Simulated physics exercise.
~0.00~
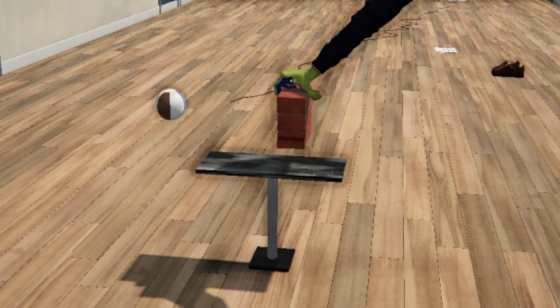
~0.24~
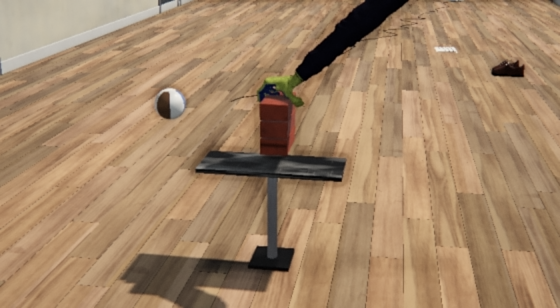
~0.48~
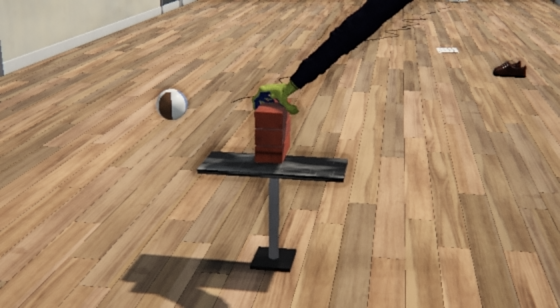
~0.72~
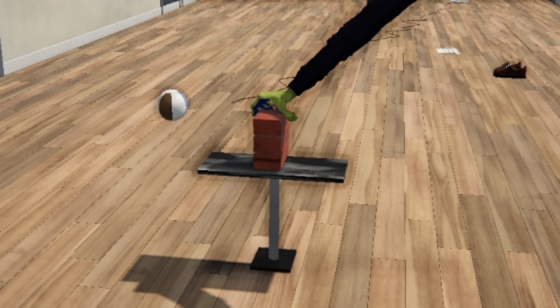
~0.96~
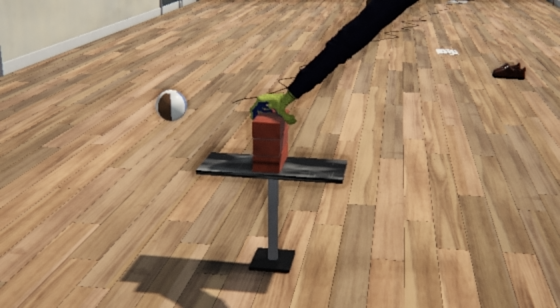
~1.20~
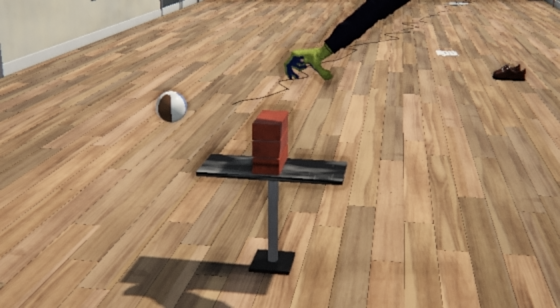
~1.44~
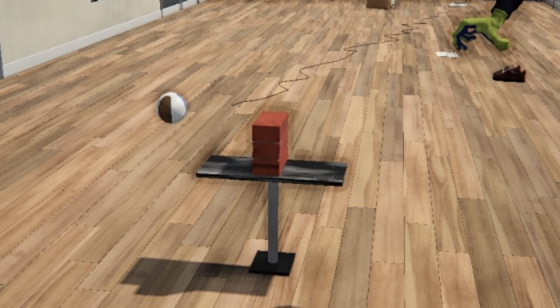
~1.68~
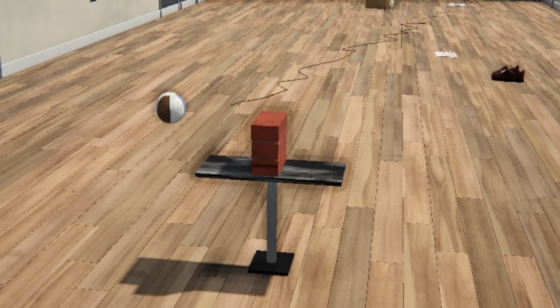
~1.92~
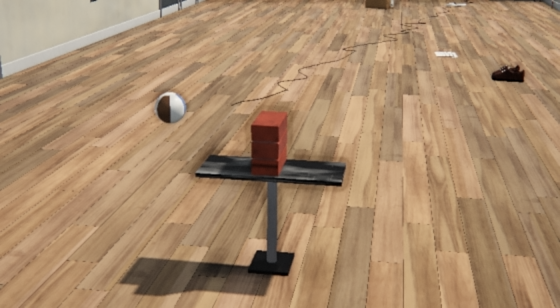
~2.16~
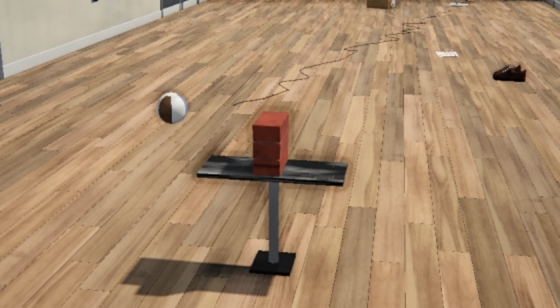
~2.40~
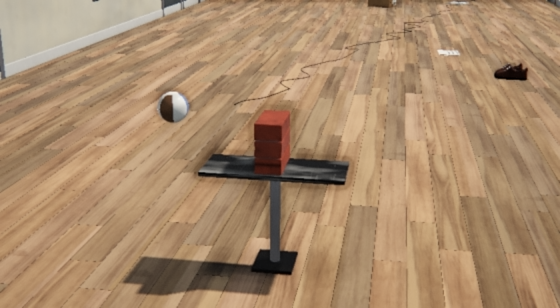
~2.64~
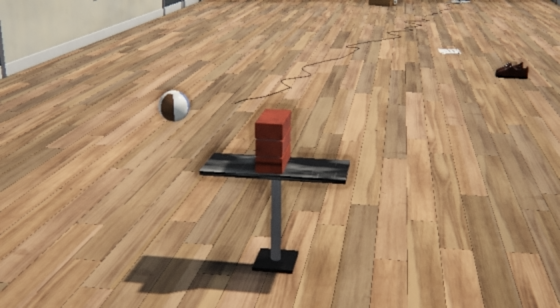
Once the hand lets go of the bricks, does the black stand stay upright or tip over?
The black stand stays upright, with its foot flat on the floor and the red bricks still resting on top.
